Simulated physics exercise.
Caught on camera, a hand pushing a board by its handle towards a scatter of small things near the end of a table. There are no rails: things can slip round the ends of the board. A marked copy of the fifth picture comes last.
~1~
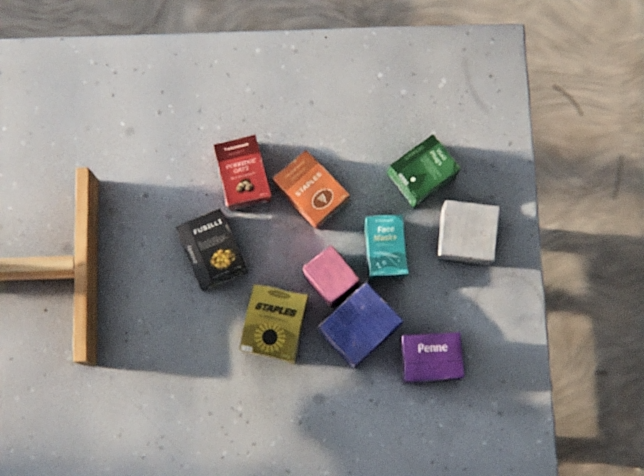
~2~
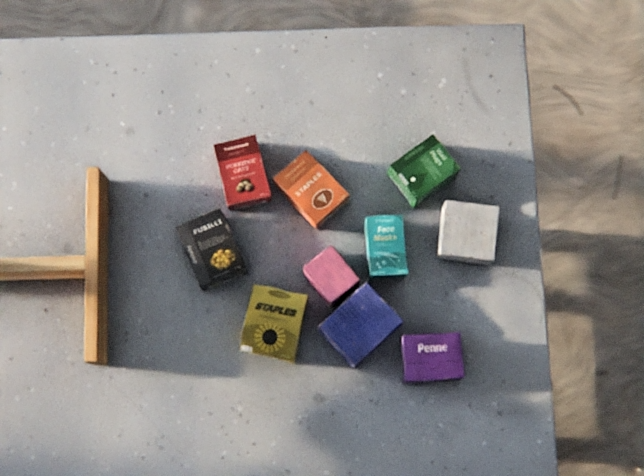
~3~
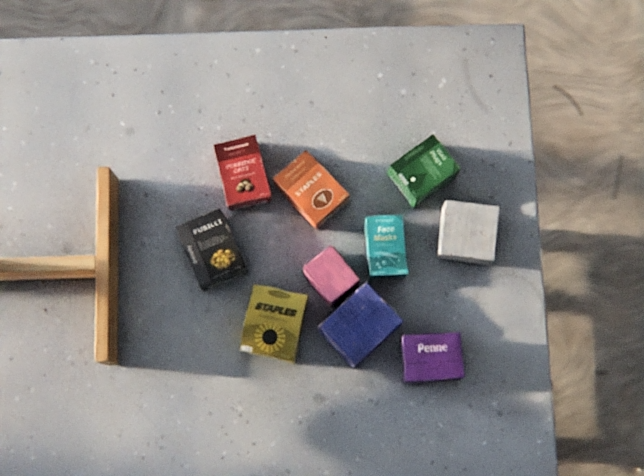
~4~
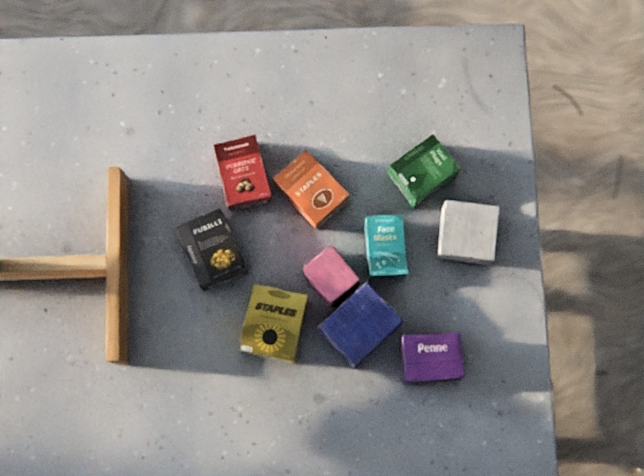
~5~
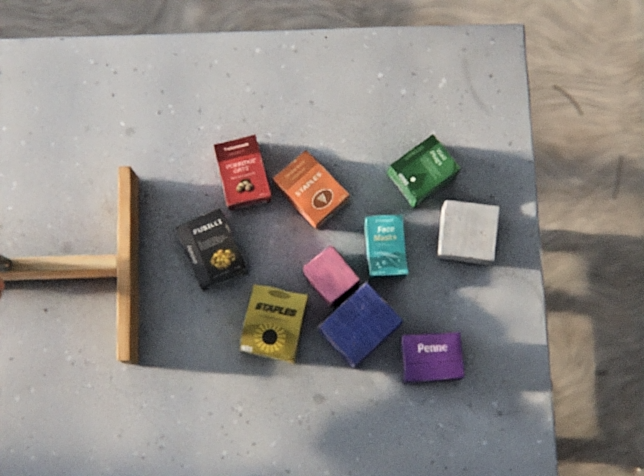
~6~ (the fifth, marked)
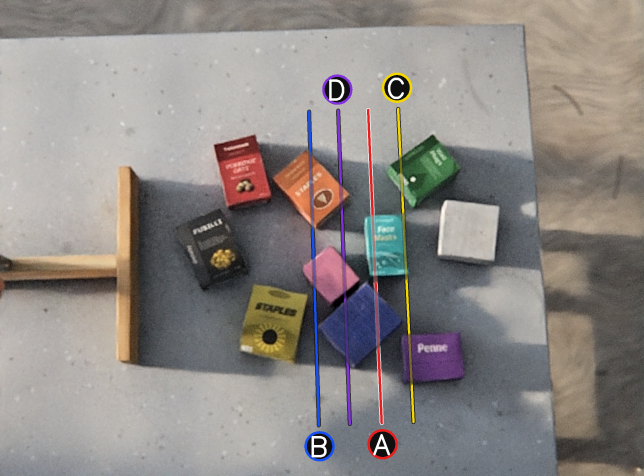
The video shows a wooden board on a handle sliding slowly to the right across a speckled grey tabletop, drawing nearer to a scatter of small colourful boxes and blocks, which stay still and untouched throughout.
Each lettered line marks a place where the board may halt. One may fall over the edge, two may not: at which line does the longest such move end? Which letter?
C is the last line within the limit.
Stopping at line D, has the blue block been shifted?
Yes.
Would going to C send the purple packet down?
No.
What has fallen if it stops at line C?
The white block goes over.
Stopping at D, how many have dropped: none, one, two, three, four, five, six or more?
The count is none.
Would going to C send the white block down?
Yes.
On the copy, A at (375, 262); B at (314, 264); C at (406, 261); D at (344, 263).
On C. First, board (224, 258); red packet (255, 172); orange box (317, 191).
Then, board (326, 255); white block (480, 231); purple packet (471, 382).
Finally, board (403, 252); white block over the edge; green box (530, 164); one fallen.
By contrast, A is within the limit but short; B is within the limit but short; D is within the limit but short.
